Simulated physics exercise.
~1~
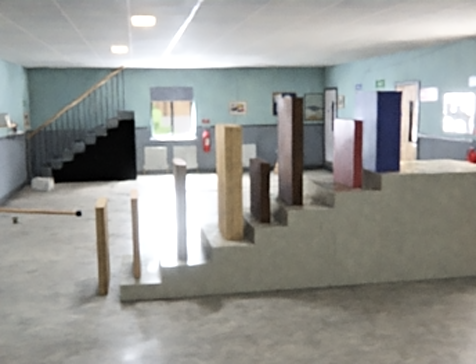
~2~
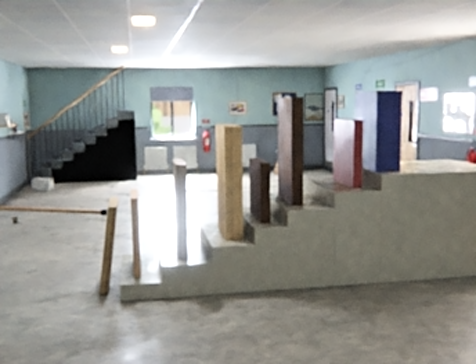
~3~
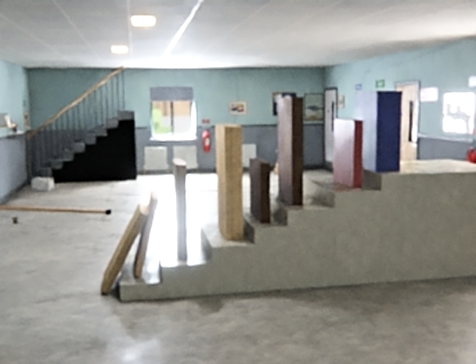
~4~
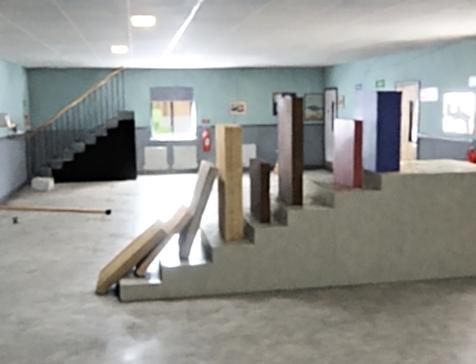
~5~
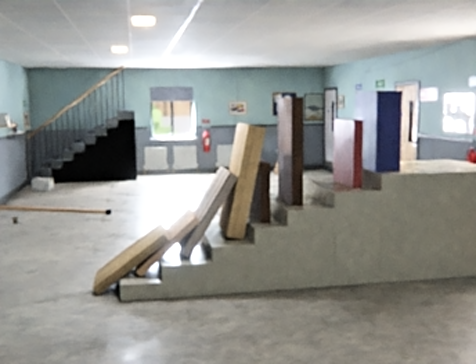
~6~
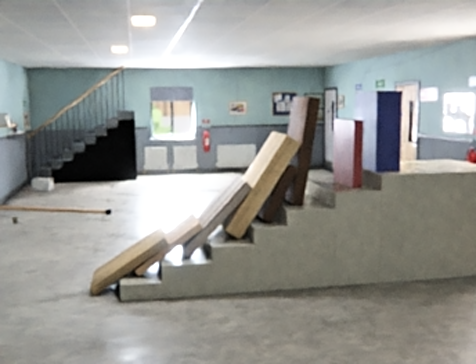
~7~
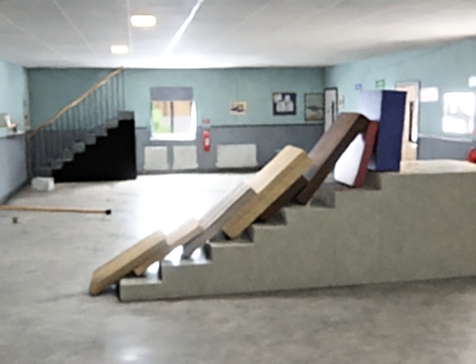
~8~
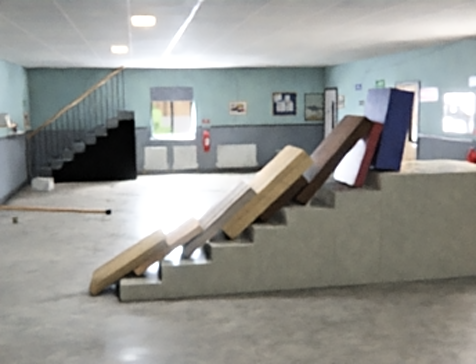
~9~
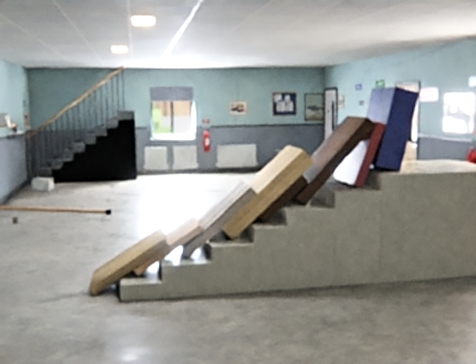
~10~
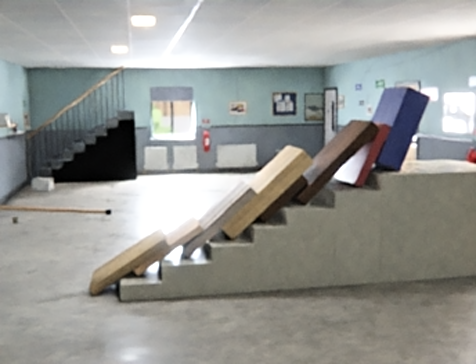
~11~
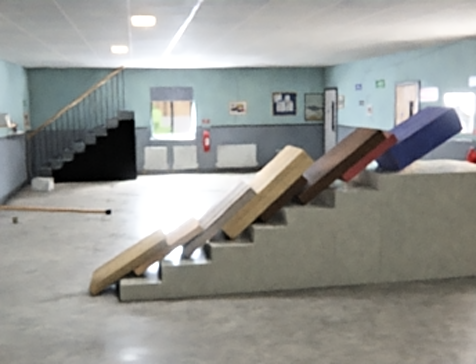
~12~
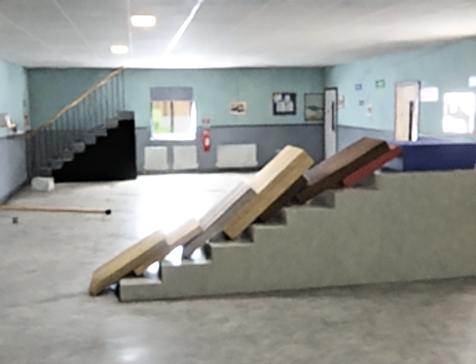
In a hall, a pole pushes over the first of eight boards, toppling all rightward up low steps, the blue landing flat.
